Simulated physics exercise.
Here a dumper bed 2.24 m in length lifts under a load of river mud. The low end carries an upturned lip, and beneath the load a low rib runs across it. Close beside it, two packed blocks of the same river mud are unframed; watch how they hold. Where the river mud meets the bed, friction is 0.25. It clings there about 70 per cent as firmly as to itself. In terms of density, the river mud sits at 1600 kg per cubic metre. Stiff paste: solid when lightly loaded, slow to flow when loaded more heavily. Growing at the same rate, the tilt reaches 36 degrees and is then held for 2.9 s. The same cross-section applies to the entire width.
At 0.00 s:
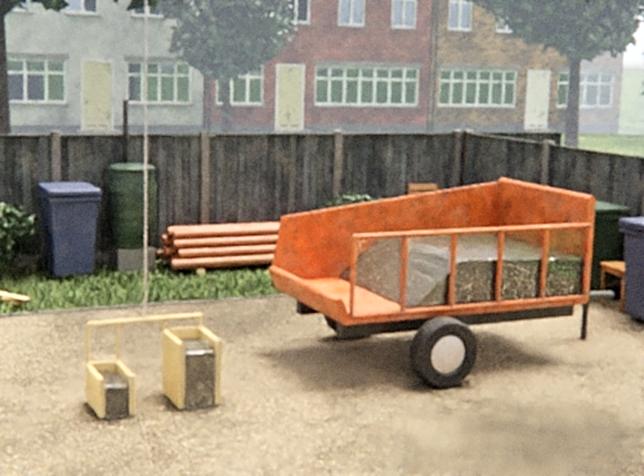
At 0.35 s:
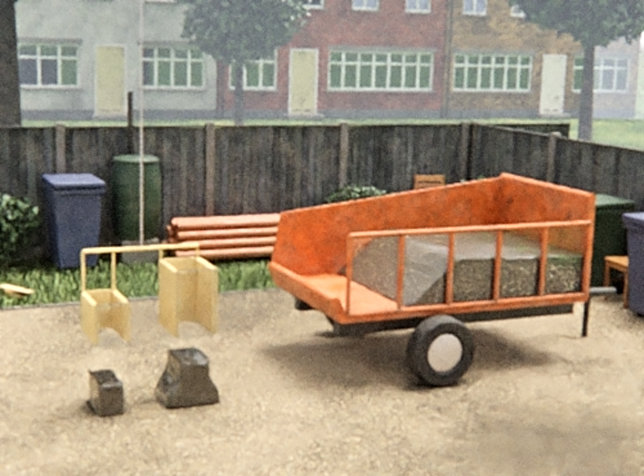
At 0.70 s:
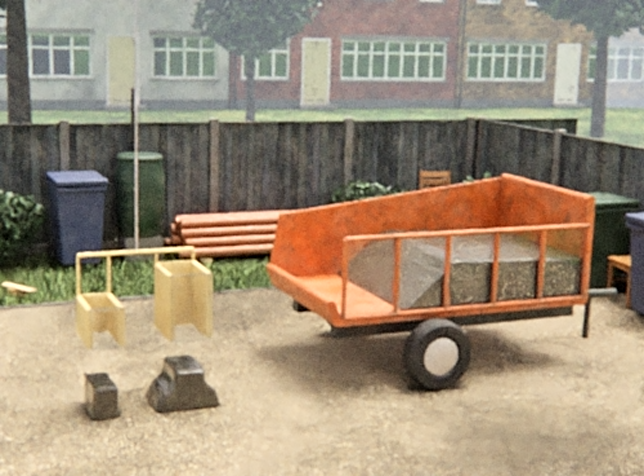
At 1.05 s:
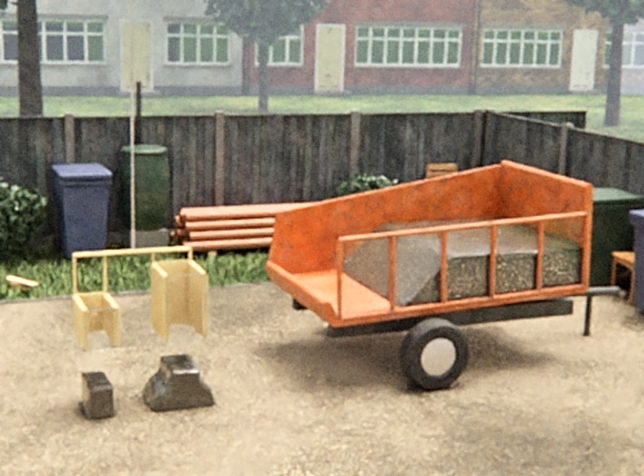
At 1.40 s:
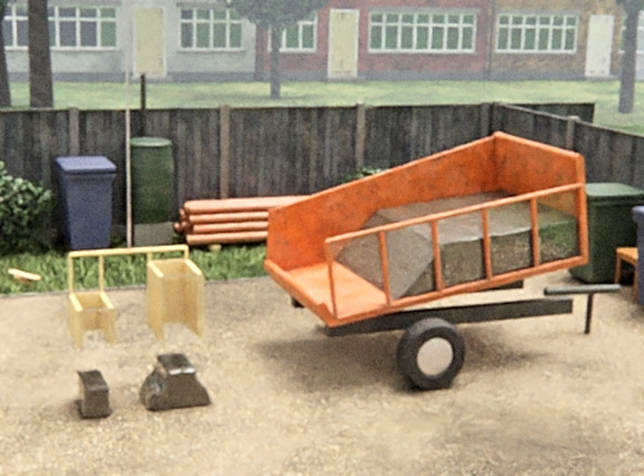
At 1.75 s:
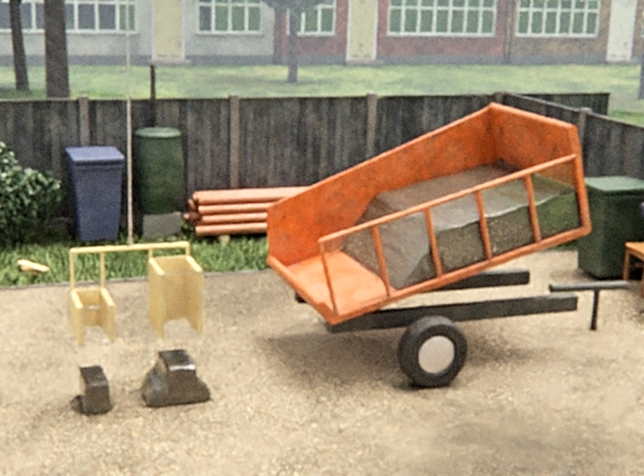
Yellow moulds lift off two blocks, the larger slumps, then the orange bed's right end rises.
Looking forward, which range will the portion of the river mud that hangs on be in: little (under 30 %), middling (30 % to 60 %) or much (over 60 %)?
Middling.
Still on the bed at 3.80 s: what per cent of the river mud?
I'd put it near 75 in a hundred.
After 2.36 s, the tilt is 26 degrees and 100 % is on the bed.
After 3.08 s, the tilt is 36 degrees and 100 % is on the bed.
After 3.80 s, the tilt is 36 degrees and 76 % is on the bed.
After 4.52 s, the tilt is 36 degrees and 45 % is on the bed.
After 5.96 s, at the end, the tilt is 36 degrees and 45 % is on the bed.
